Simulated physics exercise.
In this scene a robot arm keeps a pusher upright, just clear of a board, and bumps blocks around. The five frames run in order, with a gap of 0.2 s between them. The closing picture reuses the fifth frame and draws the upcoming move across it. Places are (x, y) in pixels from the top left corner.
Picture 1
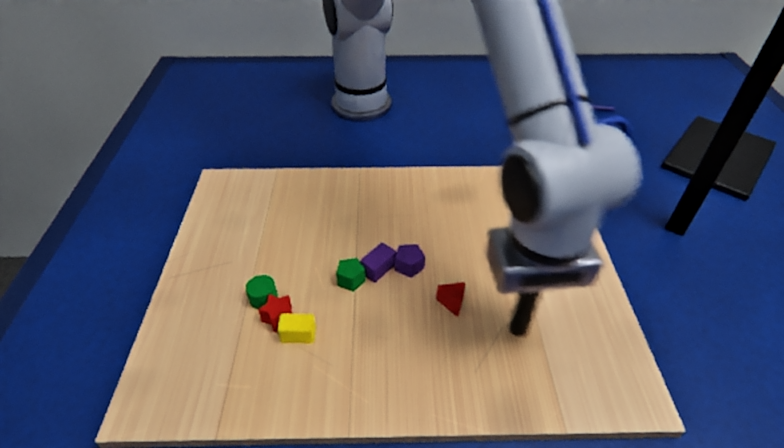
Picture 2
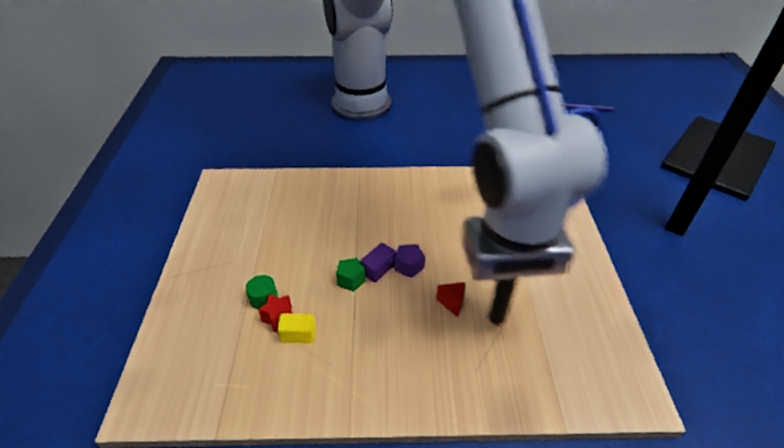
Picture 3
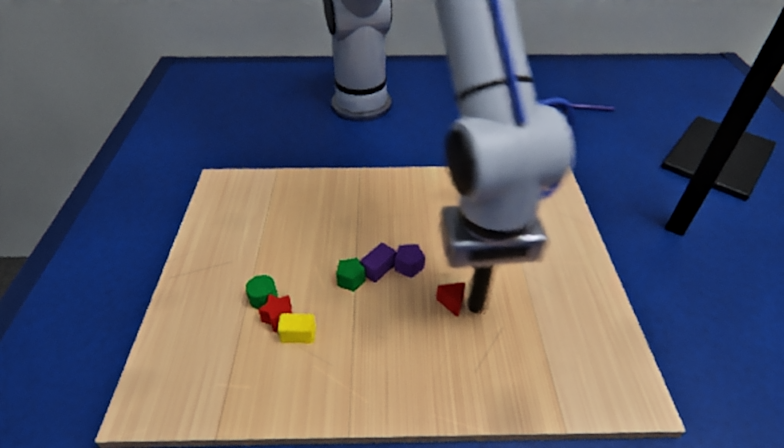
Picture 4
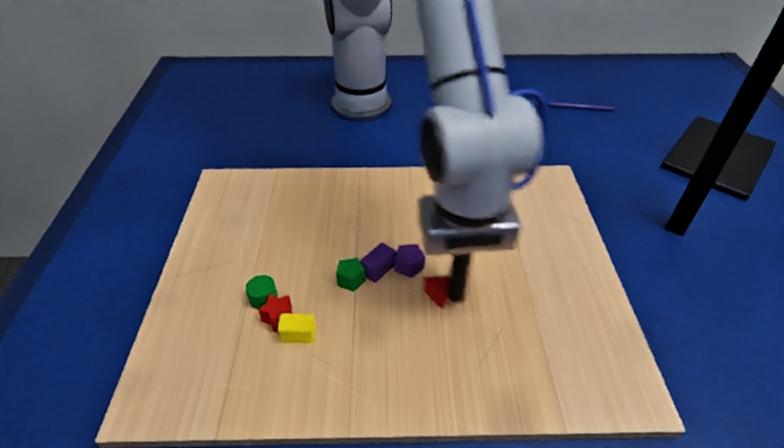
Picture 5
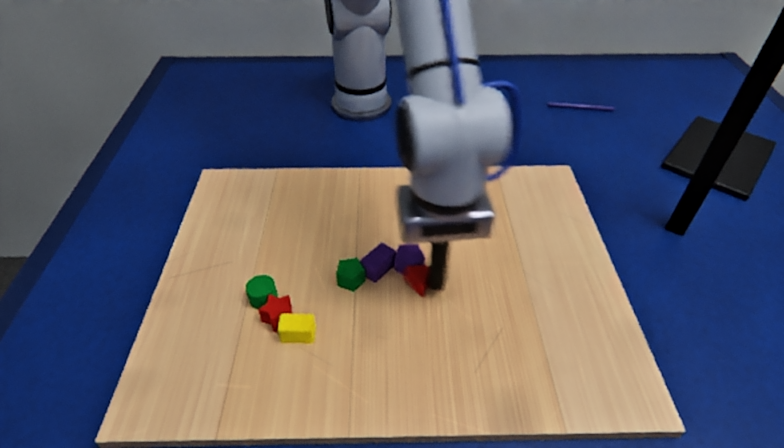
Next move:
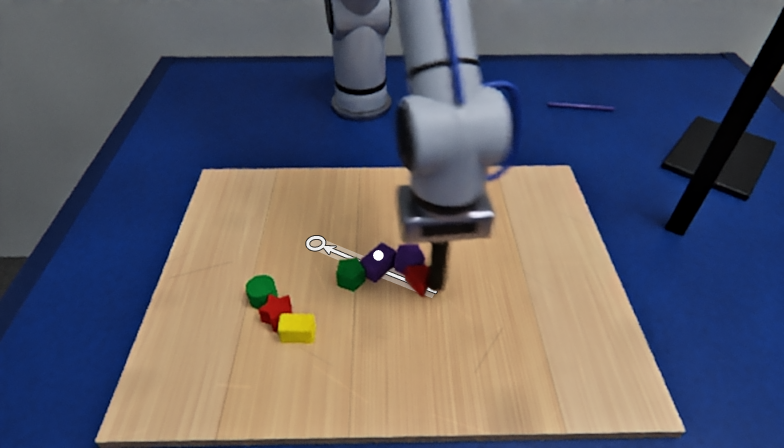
At first, a robot arm holds a dark pusher at the right of a wooden board, apart from the scattered colored blocks. It sweeps left and slightly away toward the red triangular block, then nudges that block up beside the purple pentagon, while the other blocks stay in place.
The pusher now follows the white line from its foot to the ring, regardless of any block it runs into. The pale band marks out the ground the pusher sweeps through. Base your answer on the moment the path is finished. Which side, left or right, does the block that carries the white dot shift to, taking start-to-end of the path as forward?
It is displaced to the right.
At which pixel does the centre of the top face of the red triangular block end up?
Its top middle: (330, 253).
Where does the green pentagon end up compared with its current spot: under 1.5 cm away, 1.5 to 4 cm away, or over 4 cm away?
The move is medium, 1.5 to 4 cm.
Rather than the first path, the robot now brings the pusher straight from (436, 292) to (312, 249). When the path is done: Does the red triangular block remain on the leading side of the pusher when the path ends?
No
The drawn path runs from (436, 292) directly to (316, 243); the dot is on the purple oblong.
What follows on the original path. One third of the way, pusher (393, 268); green pentagon (346, 268); purple oblong (368, 250), turned 15° clockwise; purple pentagon (403, 247), turned 55° clockwise; red triangular block (375, 264), turned 35° anticlockwise.
Two thirds of the way, pusher (352, 252); green pentagon (336, 271), turned 40° anticlockwise; purple oblong (347, 233), turned 45° clockwise; purple pentagon (403, 247), turned 60° clockwise; red triangular block (336, 253), turned 55° anticlockwise.
At the end, pusher (315, 237); green pentagon (336, 271), turned 40° anticlockwise; purple oblong (343, 226), turned 75° clockwise; purple pentagon (403, 247), turned 60° clockwise; red triangular block (330, 253), turned 80° anticlockwise.
